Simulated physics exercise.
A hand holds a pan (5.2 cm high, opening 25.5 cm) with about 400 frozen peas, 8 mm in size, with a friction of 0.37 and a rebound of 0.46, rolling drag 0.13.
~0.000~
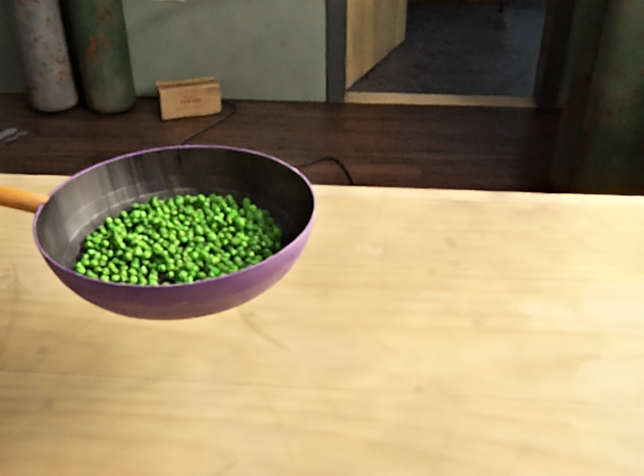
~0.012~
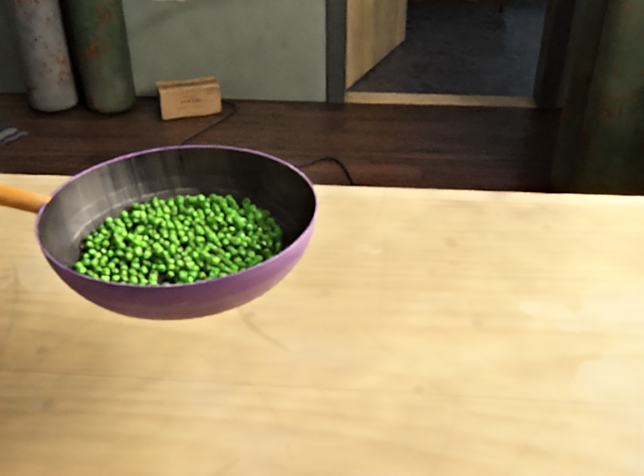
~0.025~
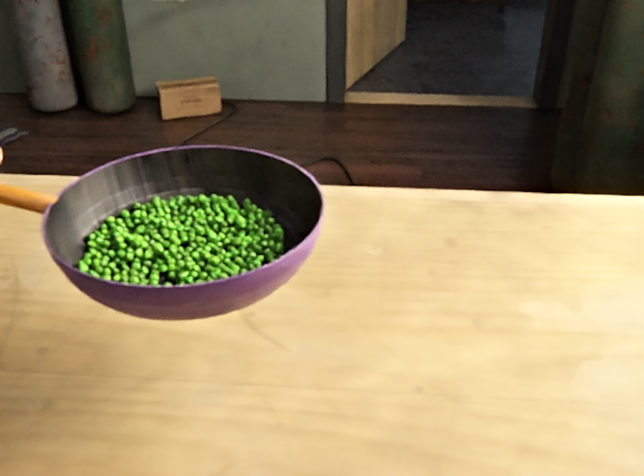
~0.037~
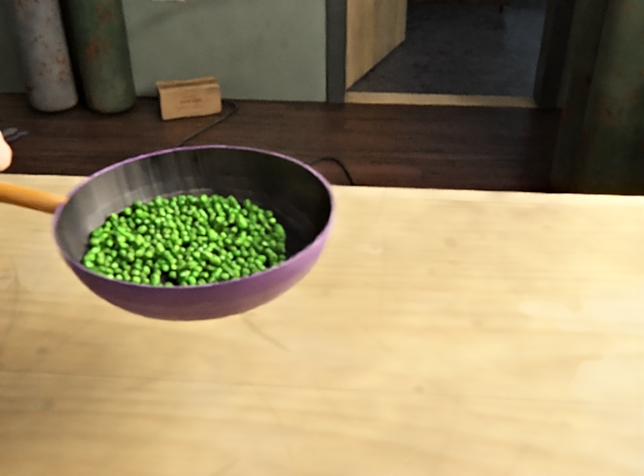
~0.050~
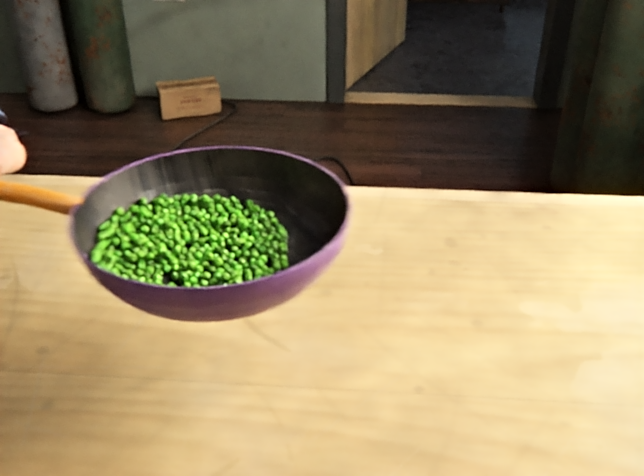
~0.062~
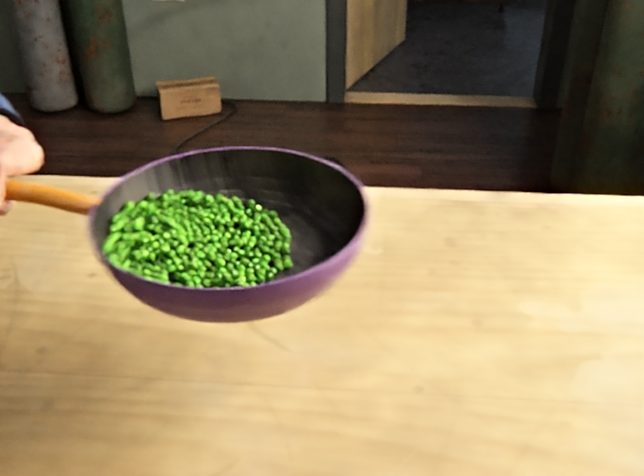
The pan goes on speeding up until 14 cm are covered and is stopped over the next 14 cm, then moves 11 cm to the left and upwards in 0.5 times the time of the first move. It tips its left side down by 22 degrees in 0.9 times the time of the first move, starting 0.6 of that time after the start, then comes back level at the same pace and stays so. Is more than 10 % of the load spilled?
Yes: It is left missing more than a tenth.
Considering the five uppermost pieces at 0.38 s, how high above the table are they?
Around 48 centimetres.
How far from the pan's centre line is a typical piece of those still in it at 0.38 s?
I'd say some 4.0 cm.
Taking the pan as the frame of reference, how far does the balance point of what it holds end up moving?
7.0 cm, give or take.
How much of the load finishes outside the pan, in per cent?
Close to 40 in a hundred.
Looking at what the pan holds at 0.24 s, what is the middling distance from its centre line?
Around 8.5 cm.
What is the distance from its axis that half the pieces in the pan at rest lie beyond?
Around 8.5 centimetres.
Then, at 0.24 s, tilt 21 degrees; pan 100 %; middle of all pieces near (515, 207).
After 0.38 s, tilt 8 degrees; pan 50 %, in the air 50 %; middle of all pieces near (421, 87).
After 0.51 s, tilt 0 degrees; fallen right of where it stops 5 %, pan 60 %, in the air 35 %; middle of all pieces near (282, 137).
Then, at 0.64 s, tilt 0 degrees; fallen left of where it stops 10 %, fallen right of where it stops 5 %, pan 60 %, in the air 25 %; middle of all pieces near (234, 208).
In the end, at 1.2 s, fallen left of where it stops 30 %, fallen right of where it stops 5 %, pan 60 %.
